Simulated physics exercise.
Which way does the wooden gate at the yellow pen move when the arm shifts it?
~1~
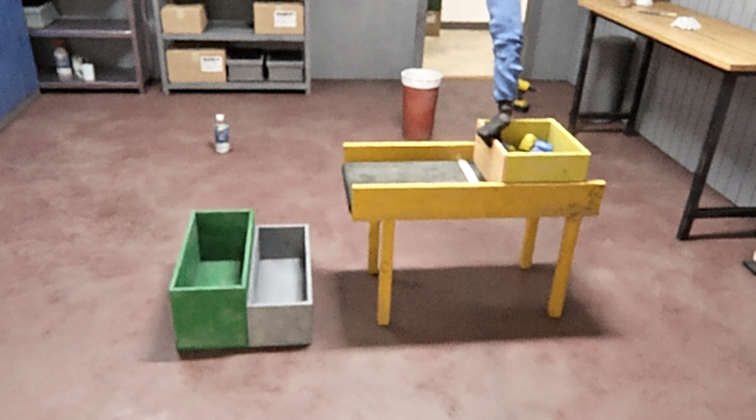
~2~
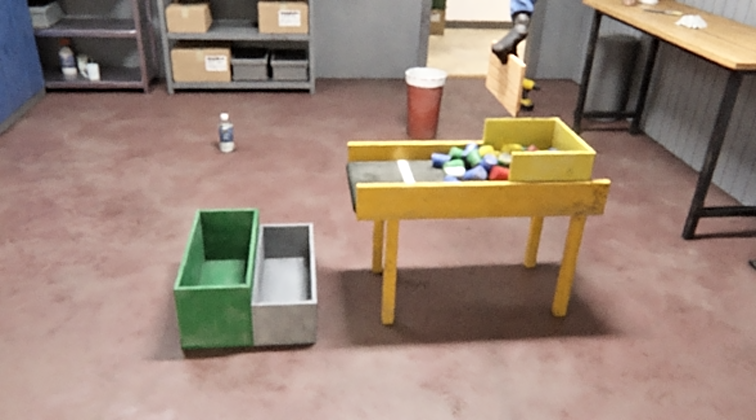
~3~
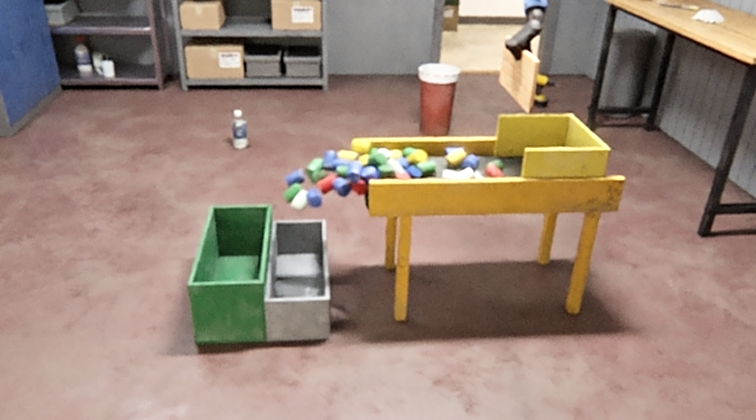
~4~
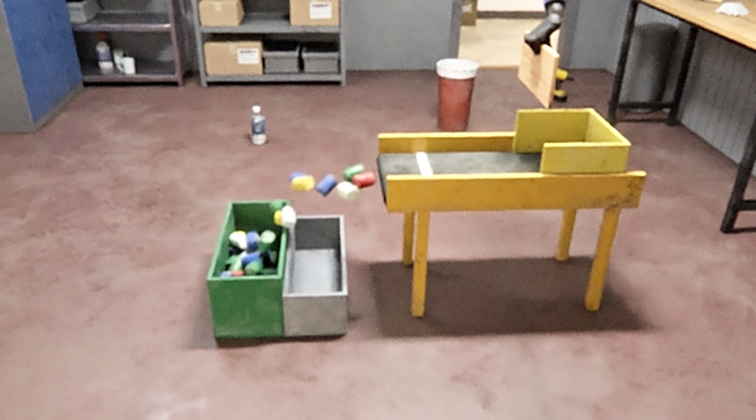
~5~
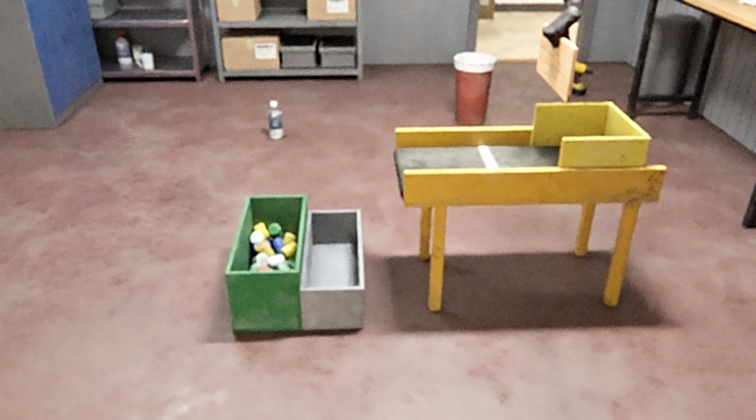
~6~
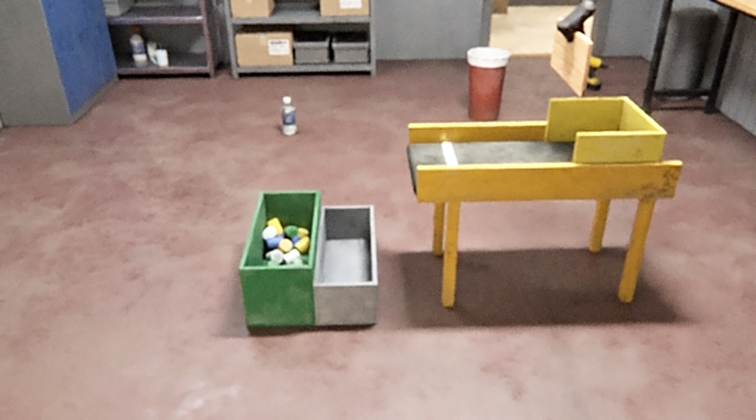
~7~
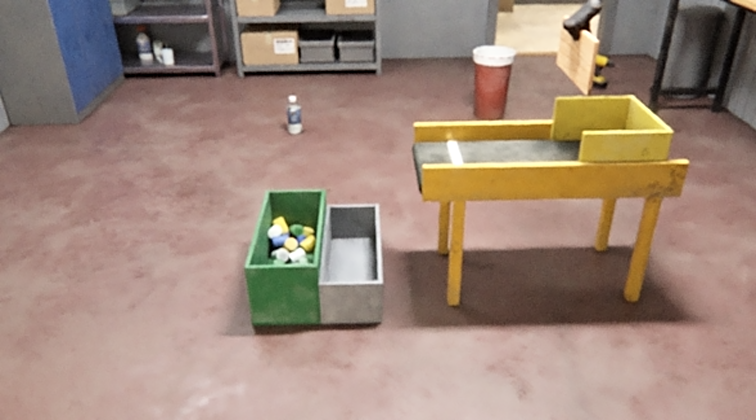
The gate moves up, lifted clear of the pen by the arm, and it stays raised afterwards.
